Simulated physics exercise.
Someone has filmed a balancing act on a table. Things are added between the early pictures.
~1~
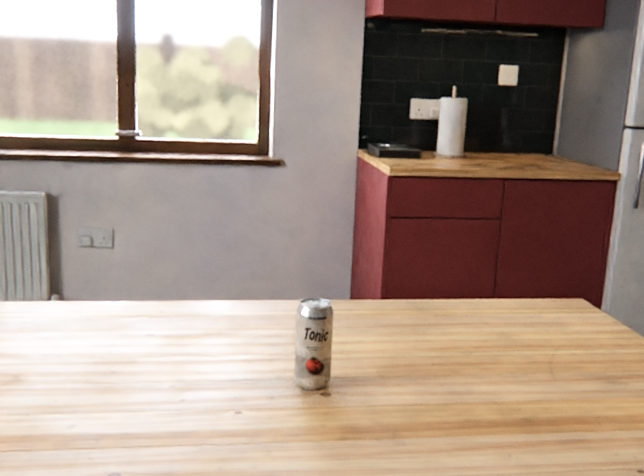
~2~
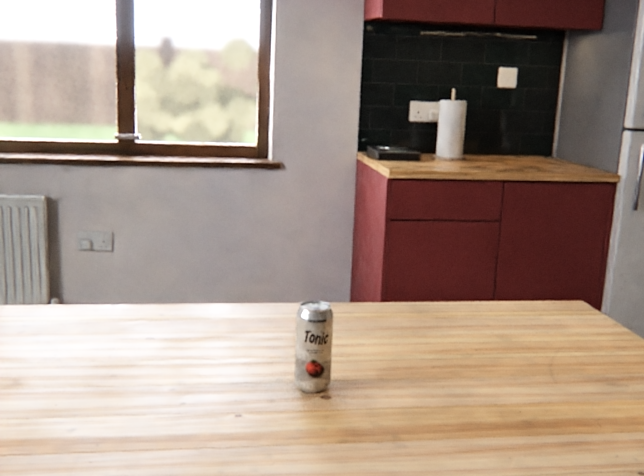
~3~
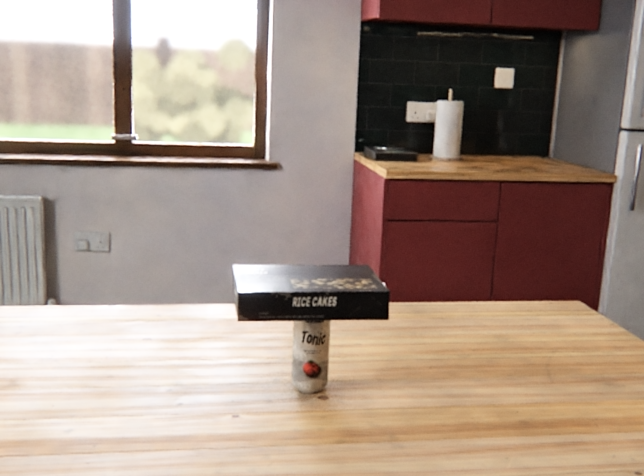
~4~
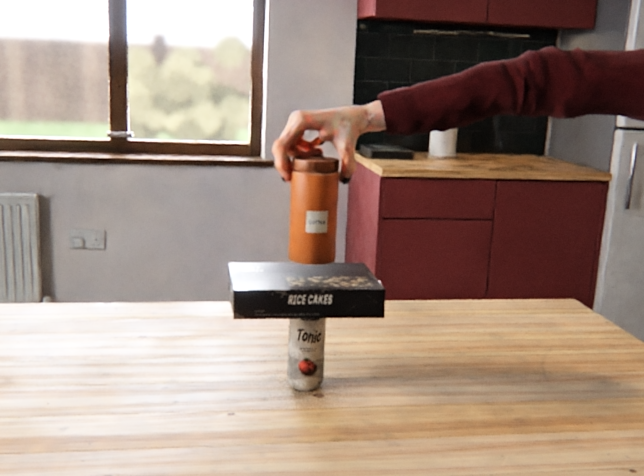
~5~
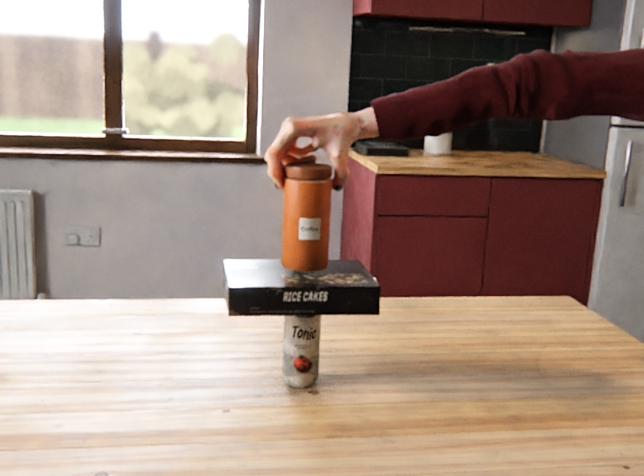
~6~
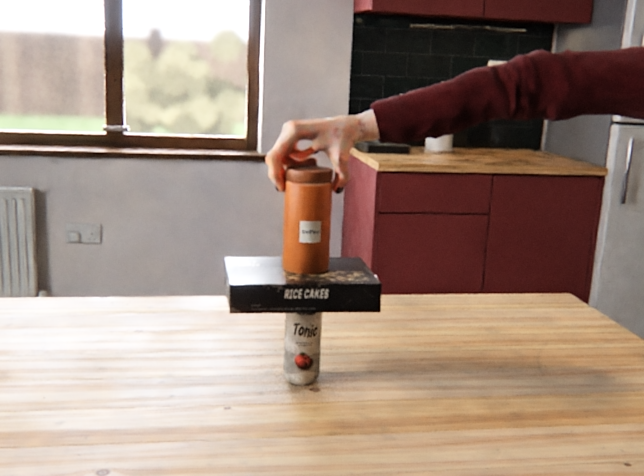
In the video, a tonic can stands on a wooden table, and a black rice cakes box appears on top of it. A hand reaching in from the right then lowers an orange jar onto the box and keeps holding it.
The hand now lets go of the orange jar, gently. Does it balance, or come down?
As it turns out, it keeps its balance.
Then, 0.30 s past the last view, nothing moves.
Then, 0.70 s past the last view, orange jar resting near (307, 219).
Finally, all 3 still in place. Final places as the last picture's camera would see them, orange jar near (307, 219). The stack holds.
